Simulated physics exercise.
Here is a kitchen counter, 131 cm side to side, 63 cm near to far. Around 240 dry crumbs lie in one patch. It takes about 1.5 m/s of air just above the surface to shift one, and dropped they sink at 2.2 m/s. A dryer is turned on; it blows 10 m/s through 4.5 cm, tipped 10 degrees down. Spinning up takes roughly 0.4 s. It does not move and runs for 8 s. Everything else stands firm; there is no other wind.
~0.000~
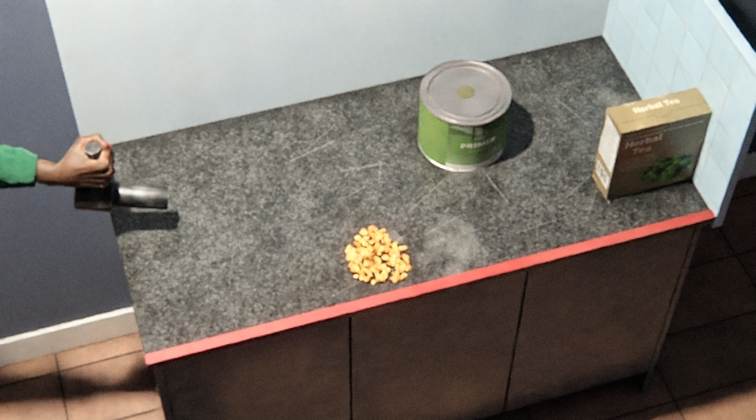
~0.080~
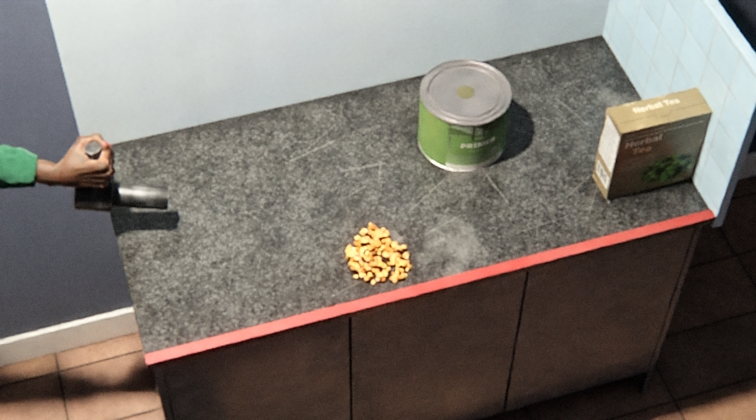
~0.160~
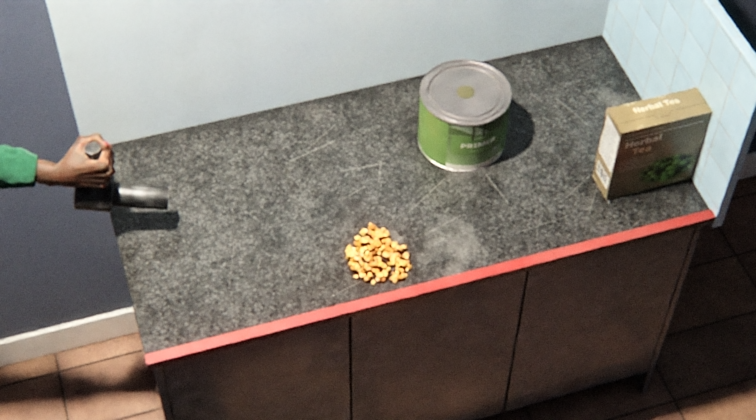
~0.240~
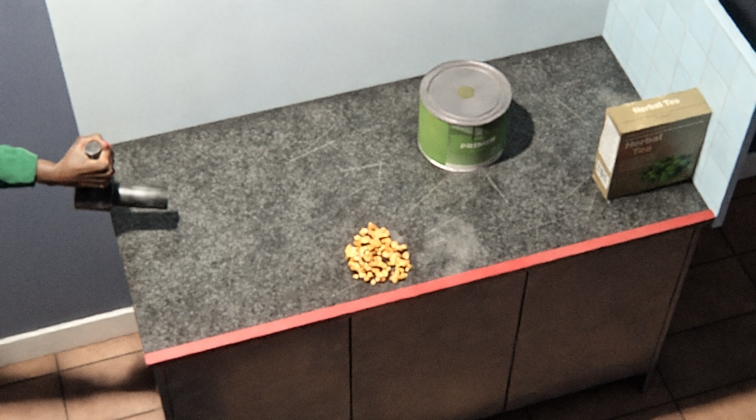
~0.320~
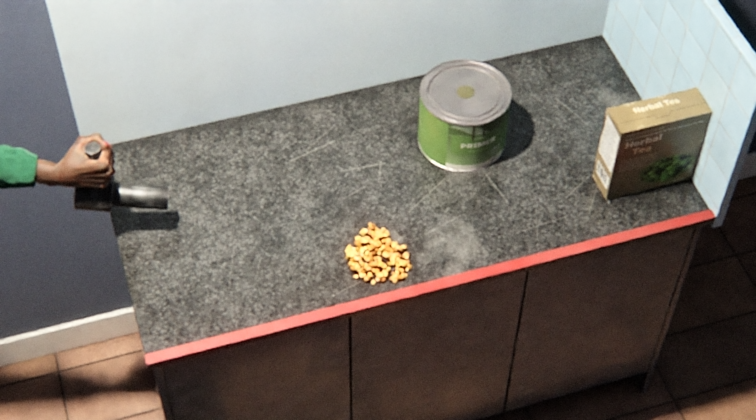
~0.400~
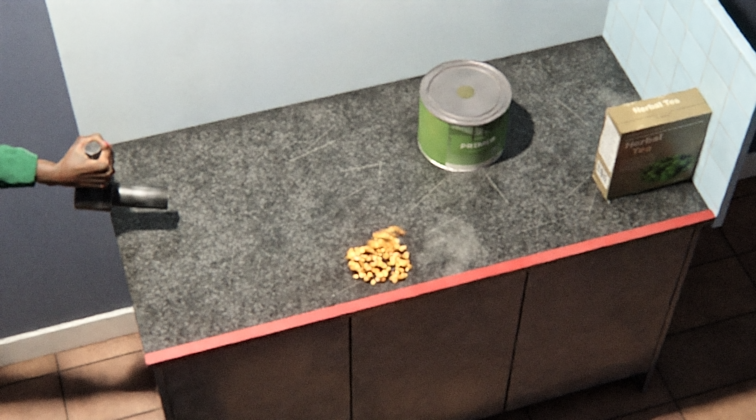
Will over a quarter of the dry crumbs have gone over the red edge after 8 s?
Answer: Yes.
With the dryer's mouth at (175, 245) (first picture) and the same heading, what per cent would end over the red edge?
Then about 60 %.
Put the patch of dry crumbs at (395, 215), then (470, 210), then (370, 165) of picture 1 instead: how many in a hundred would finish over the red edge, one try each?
In that order: 50 %, 70 %, 0 %.
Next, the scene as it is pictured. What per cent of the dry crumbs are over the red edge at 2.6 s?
Near 100 %.
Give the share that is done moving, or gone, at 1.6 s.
Near 100 %.
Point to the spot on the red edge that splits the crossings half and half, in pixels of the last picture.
At about (501, 273).
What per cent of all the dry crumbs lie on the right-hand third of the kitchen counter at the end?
About 0 %.
After 1.6 s, 3 % are on the move or not yet settled, 98 % are over the red edge.
After 2.6 s, 2 % are on the move or not yet settled, 98 % are over the red edge.
After 4.4 s, 2 % are on the move or not yet settled, 98 % are over the red edge.
After 8.0 s, at the end, 98 % are over the red edge.
